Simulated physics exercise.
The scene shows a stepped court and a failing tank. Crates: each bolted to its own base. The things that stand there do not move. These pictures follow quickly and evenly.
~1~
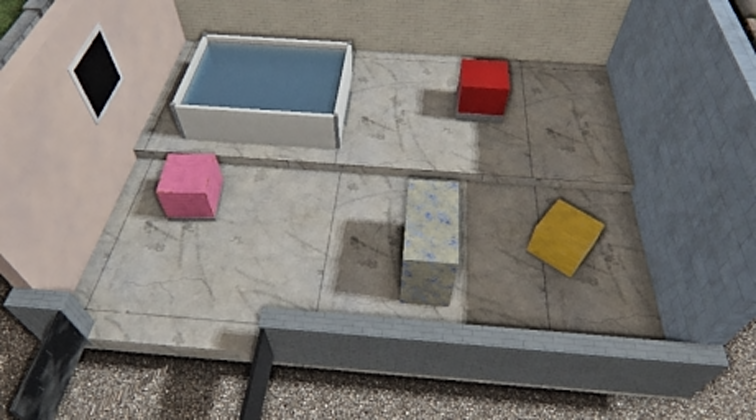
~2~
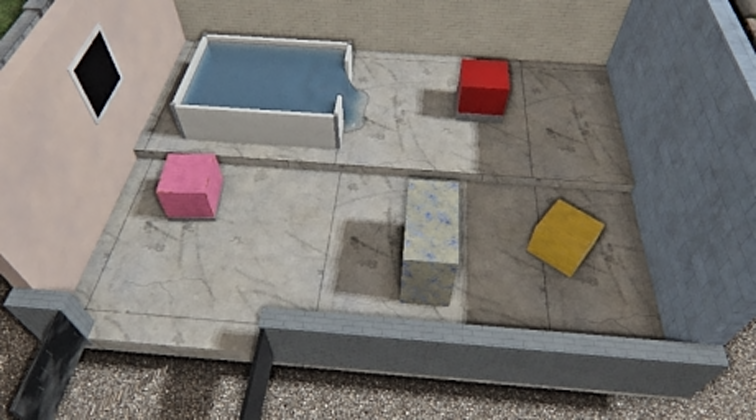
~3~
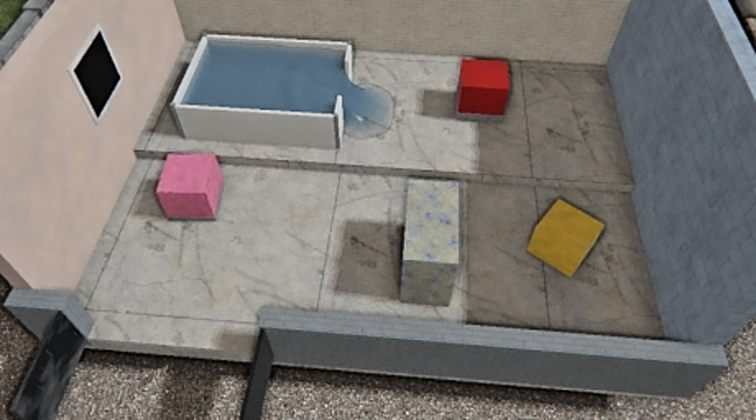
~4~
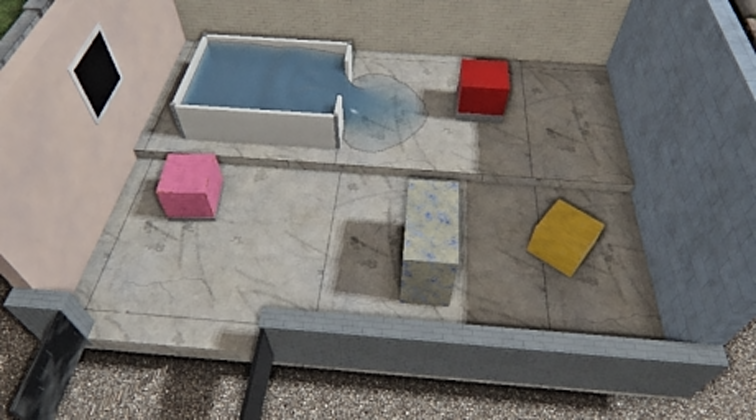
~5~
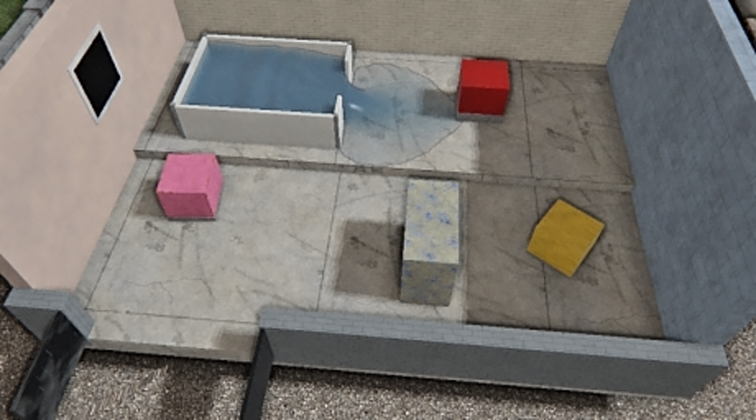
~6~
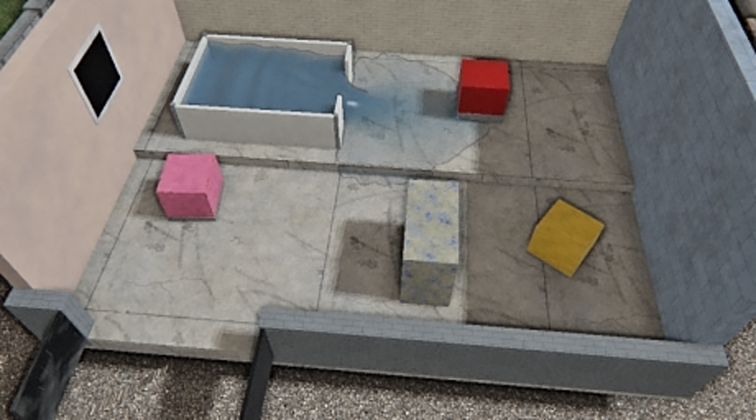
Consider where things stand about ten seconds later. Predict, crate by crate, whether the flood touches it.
My prediction: The red crate is touched; the pink crate remains untouched; the yellow crate is touched.
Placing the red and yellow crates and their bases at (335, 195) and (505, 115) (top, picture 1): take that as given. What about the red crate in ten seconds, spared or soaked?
The red crate is untouched.
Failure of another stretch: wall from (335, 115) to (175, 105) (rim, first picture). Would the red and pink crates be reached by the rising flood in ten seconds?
In that case the red crate is never flooded and the pink crate is flooded.
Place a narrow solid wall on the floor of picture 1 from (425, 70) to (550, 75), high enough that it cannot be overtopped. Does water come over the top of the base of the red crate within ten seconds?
Red crate: Flooded.
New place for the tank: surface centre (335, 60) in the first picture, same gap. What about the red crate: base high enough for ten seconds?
The red one is flooded.
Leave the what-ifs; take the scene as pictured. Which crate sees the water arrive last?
It would be the pink-painted one.
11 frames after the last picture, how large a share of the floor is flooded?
My estimate is near 35 per cent.
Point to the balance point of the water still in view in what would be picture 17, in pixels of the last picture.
Somewhere near (341, 110).
A moment on, water covers 25 % of the floor; the red crate water round its plinth, the pink crate not reached, the yellow crate not reached.
Next, water covers 35 % of the floor; the red crate water round its plinth, the pink crate not reached, the yellow crate water round its plinth.
Then, water covers 50 % of the floor; the red crate water round its plinth, the pink crate not reached, the yellow crate water round its plinth.
Later, water covers 60 % of the floor; the red crate water round its plinth, the pink crate not reached, the yellow crate water round its plinth.
In the end, water covers 95 % of the floor; the red crate was topped, the pink crate stayed above the water, the yellow crate was topped.
